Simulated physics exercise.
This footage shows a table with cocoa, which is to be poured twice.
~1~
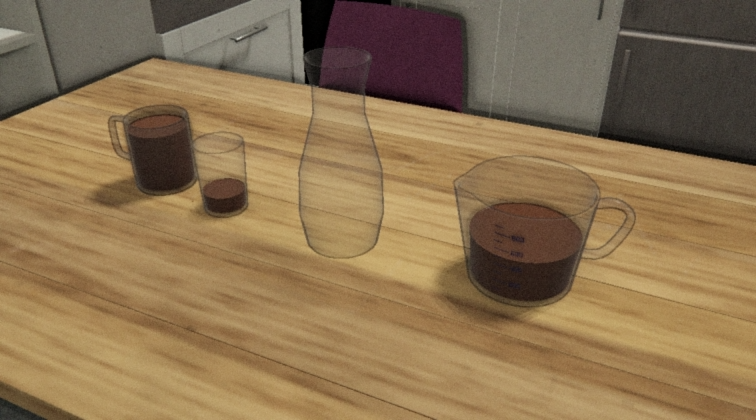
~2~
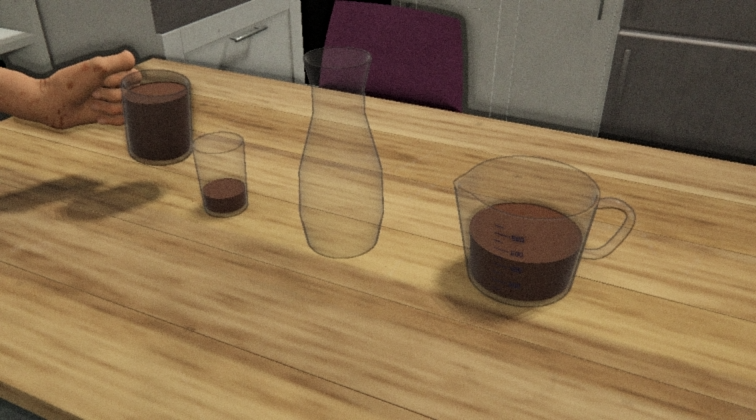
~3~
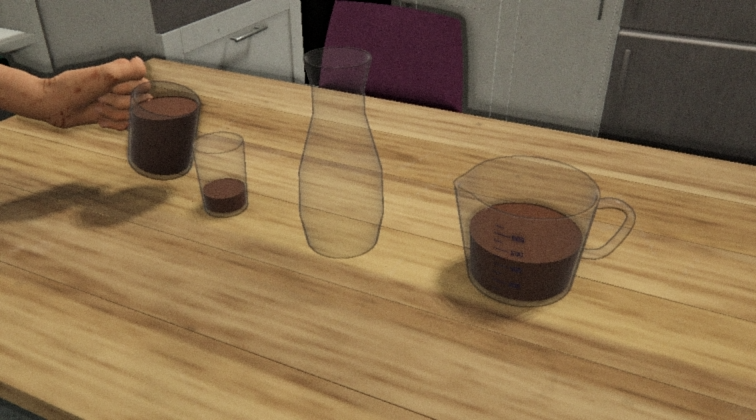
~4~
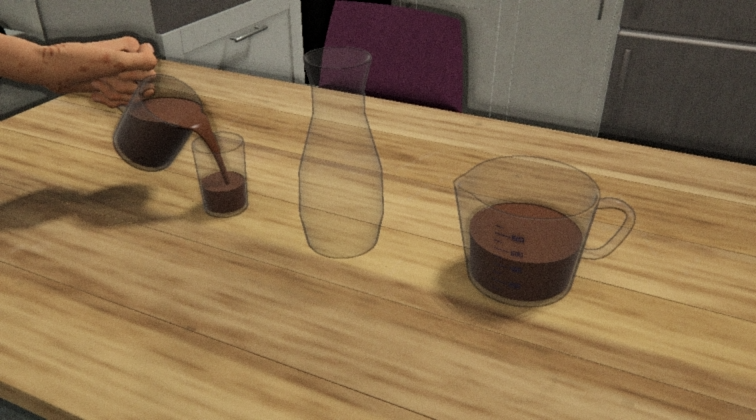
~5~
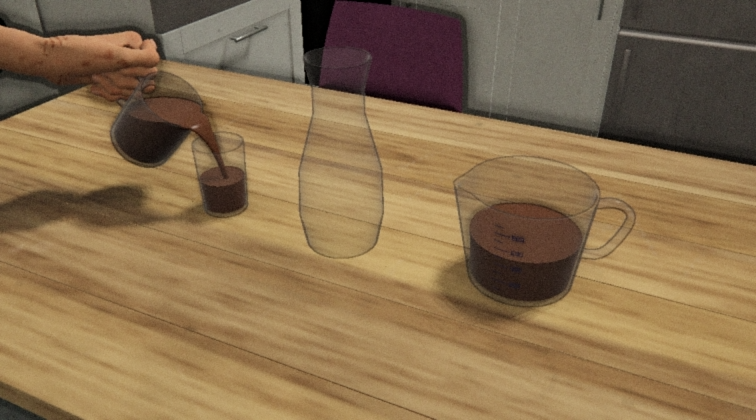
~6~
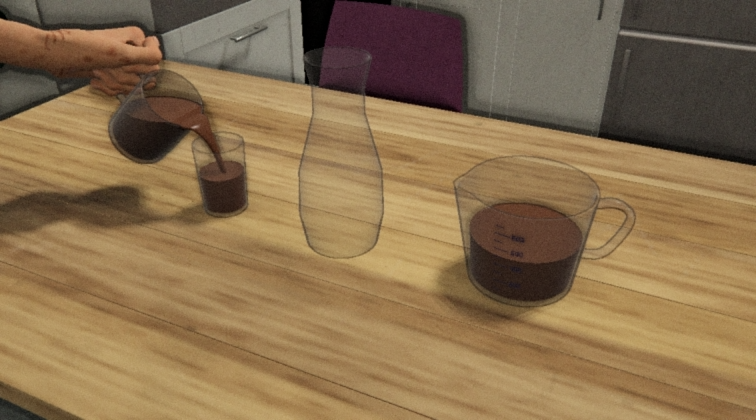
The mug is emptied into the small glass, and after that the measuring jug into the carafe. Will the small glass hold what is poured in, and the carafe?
The small glass does not hold it; the carafe holds it.
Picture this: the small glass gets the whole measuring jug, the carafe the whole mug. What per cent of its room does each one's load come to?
Some 270 per cent for the first and some 30 per cent for the second.
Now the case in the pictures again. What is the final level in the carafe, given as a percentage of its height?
About 35 per cent of its height.
Shortly, the small glass is full to the brim, some went over its rim.
At the finish, the small glass is full to the brim, some went over its rim; the carafe is about a third full.
